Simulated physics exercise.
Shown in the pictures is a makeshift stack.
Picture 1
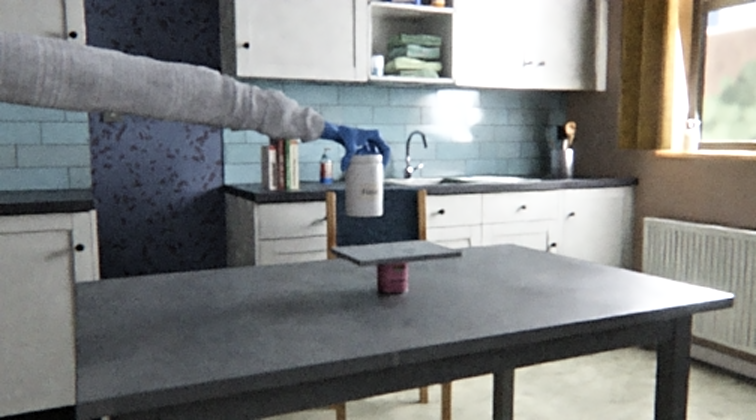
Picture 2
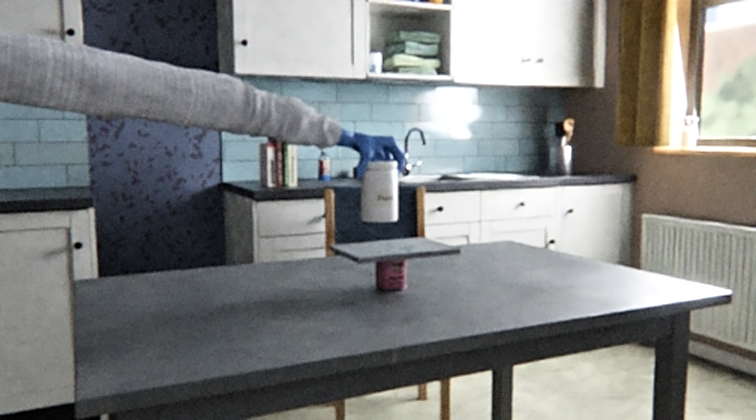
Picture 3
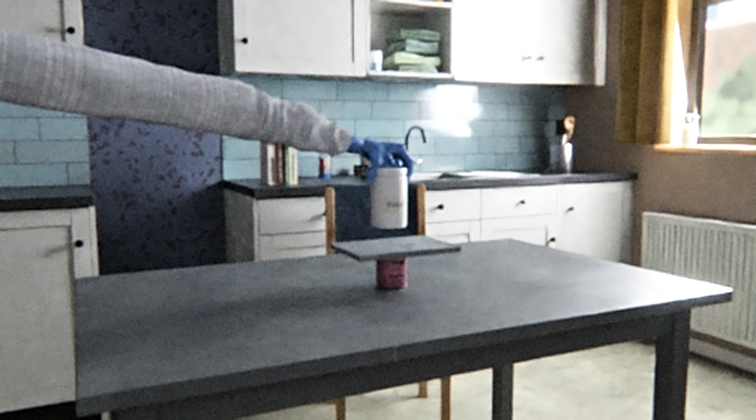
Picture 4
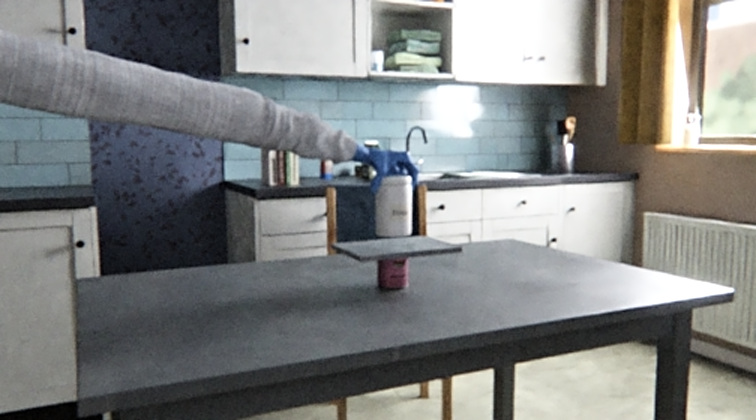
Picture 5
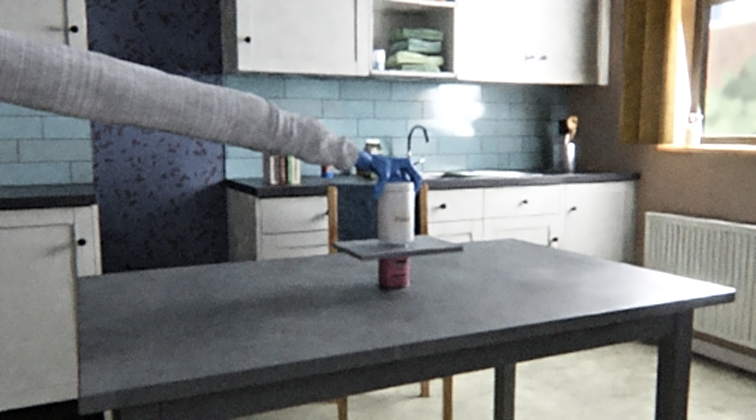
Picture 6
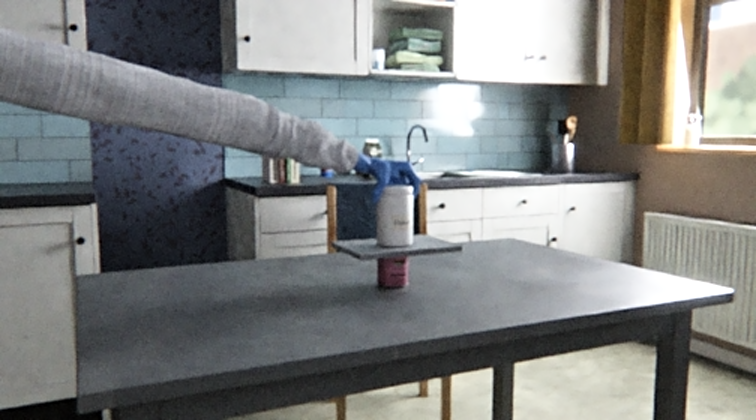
An arm in a grey sleeve and blue glove reaches in from the left of a kitchen, seen from a fixed view across a dark table. It holds a white jar above a thin grey lid resting on a small reddish can, with white cabinets, blue tiles and a chair behind. The hand moves the jar slightly right and lowers it onto the lid, staying over it.
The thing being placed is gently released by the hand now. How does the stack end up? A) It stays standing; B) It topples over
A.
Then, 0.30 s later than the last frame, all is still.
Then, 0.70 s later than the last frame, white jar resting near (395, 216).
When it is over, all 3 as before. End places, in pixels of the last picture, white jar near (395, 216). The stack holds.
